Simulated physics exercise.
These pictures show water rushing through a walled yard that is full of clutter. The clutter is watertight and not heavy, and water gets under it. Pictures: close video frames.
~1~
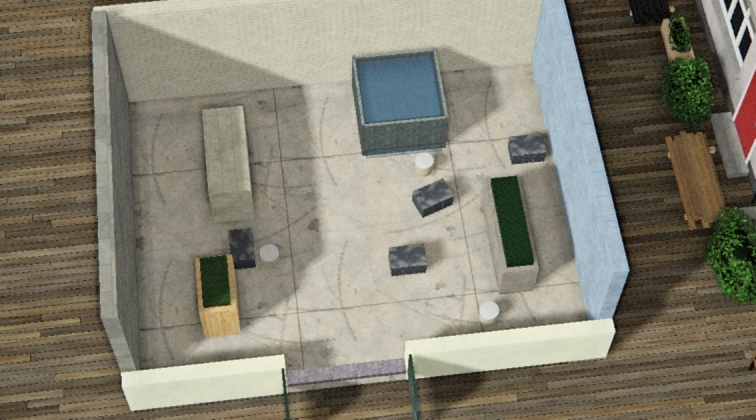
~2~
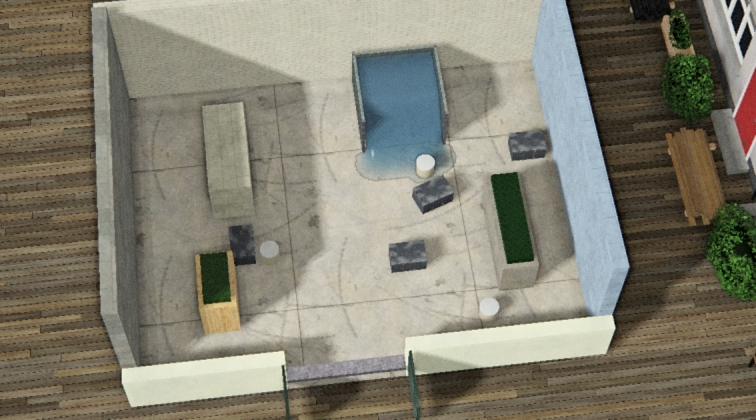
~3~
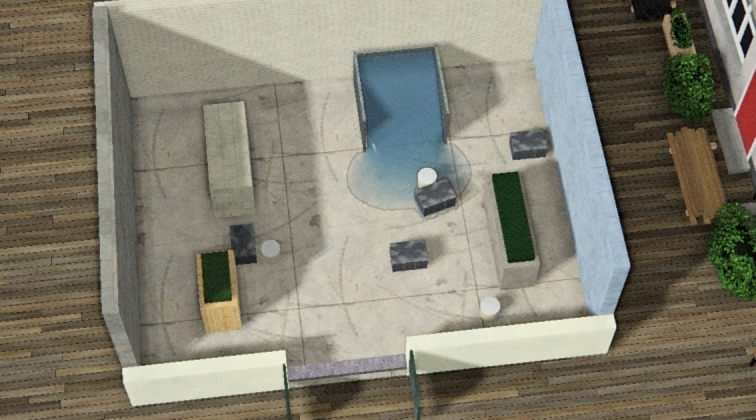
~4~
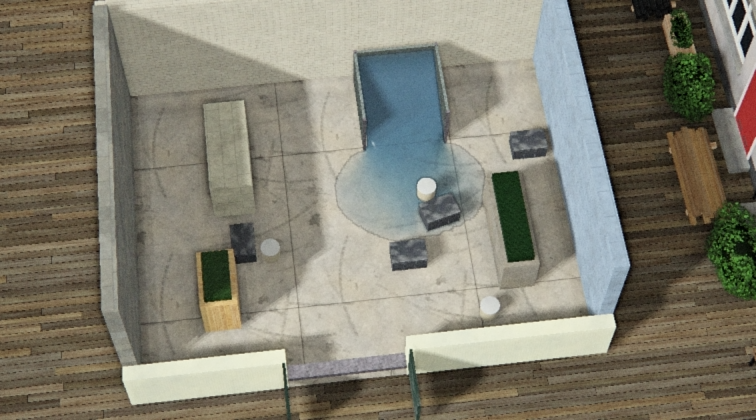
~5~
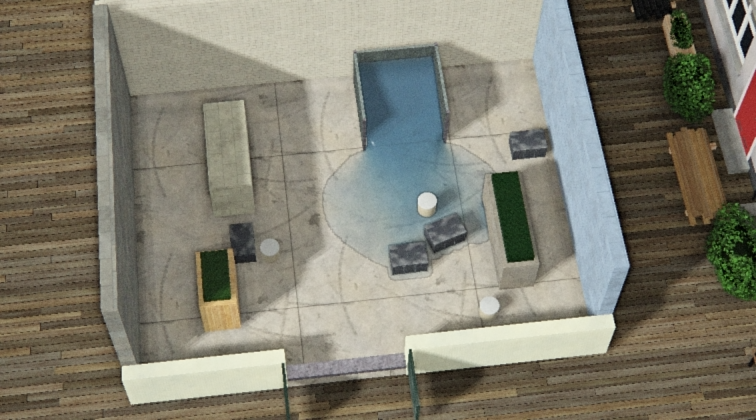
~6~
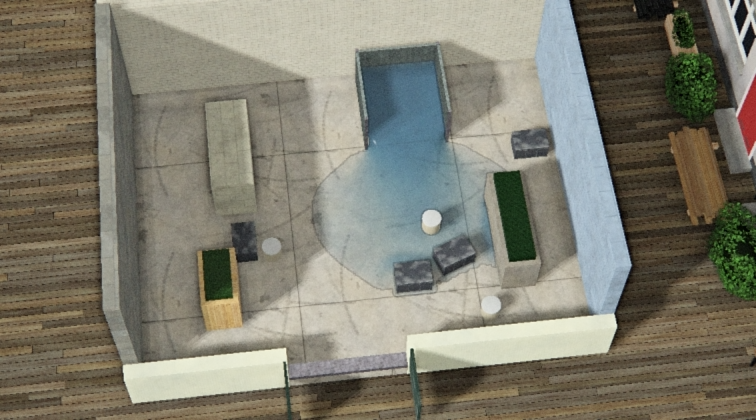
The video shows a walled yard where water pours from an open-fronted tank and spreads across the floor, pushing a small white cylinder and a dark block toward the front before another dark block also shifts slightly.
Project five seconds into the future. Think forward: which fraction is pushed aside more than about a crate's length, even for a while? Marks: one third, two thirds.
Share shifted well: High, two thirds plus.
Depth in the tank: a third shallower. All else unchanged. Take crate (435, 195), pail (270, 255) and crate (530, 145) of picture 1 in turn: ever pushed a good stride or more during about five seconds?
Respectively, gets that far, never gets that far, never gets that far.
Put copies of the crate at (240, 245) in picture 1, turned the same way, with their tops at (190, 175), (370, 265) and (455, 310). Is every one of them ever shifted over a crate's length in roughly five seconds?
First remains in place, second driven off, third driven off.
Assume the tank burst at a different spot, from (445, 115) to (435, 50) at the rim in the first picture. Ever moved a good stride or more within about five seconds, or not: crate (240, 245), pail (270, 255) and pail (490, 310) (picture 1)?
In turn: Stayed short, stayed short, cleared that distance.
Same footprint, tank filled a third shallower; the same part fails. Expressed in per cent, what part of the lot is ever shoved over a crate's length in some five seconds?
Share: Close to 60 %.
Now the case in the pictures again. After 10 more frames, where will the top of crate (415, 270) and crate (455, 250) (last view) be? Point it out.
I'd say around (387, 337) for the first and around (504, 301) for the second.
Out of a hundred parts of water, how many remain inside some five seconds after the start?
It comes out at 76 parts in a hundred.
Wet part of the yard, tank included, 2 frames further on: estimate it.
About 35 per cent.
A moment on, 3 of 7 are well off their spots; 1 afloat.
Next, 4 of 7 are well off their spots; 3 afloat.
Later, 5 of 7 are well off their spots; 3 afloat.
In the end, 6 of 7 are well off their spots, and 6 have been at some point; 3 afloat.
